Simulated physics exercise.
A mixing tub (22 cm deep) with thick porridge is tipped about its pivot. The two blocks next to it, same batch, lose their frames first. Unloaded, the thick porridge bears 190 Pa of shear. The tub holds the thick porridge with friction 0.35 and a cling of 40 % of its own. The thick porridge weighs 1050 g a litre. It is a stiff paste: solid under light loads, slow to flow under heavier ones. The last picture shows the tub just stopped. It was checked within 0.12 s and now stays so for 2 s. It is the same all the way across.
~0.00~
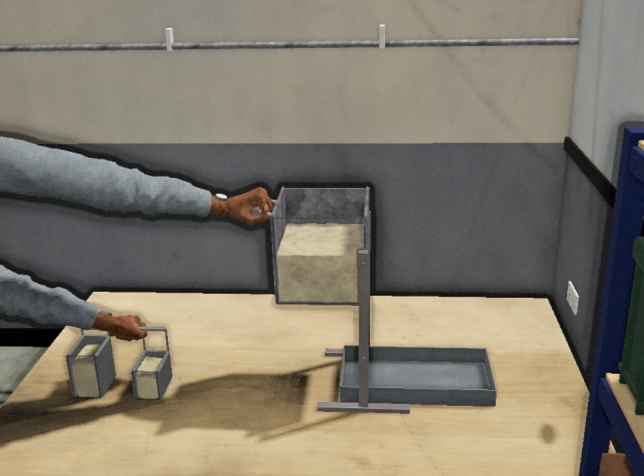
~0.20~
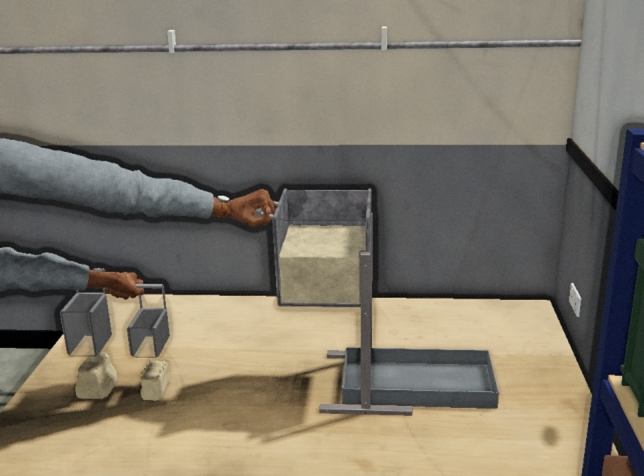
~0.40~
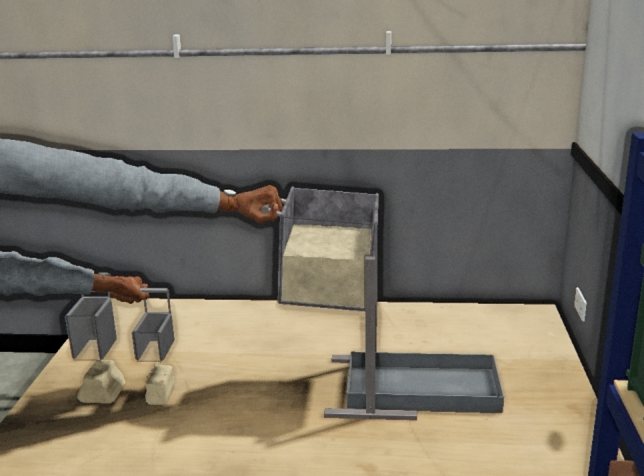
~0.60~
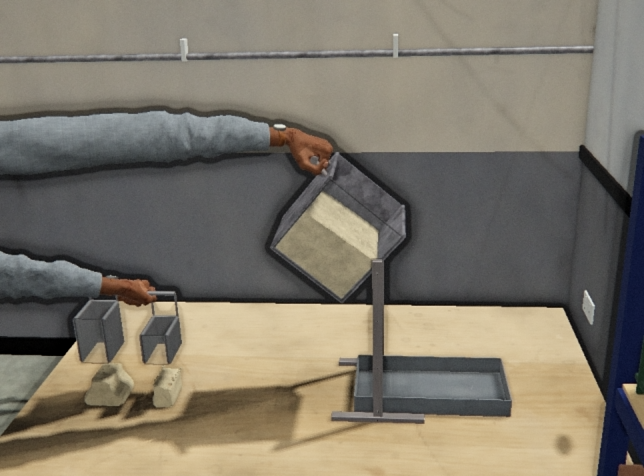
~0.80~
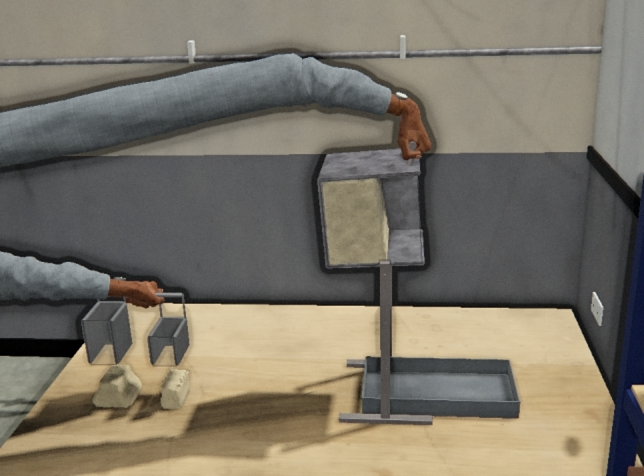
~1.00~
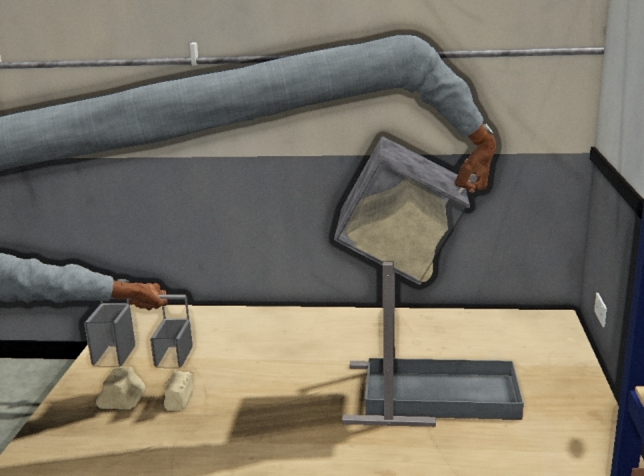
Two small moulds lifting off pale blocks that slump slightly, then a hand tipping a tub of thick porridge rightward past sideways.
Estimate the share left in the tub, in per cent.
Close to 0 per cent.
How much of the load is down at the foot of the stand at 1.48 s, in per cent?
About 100 %.
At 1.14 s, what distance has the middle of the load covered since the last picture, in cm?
Some 16 cm.
After 1.14 s, the tub is at 119 degrees and holds 31 %.
After 1.31 s, the tub is at 119 degrees and holds 0 %.
After 1.48 s, the tub is at 119 degrees and holds 0 %.
After 1.65 s, the tub is at 119 degrees and holds 0 %.
After 3.00 s, at the end, the tub is at 119 degrees and holds 0 %.
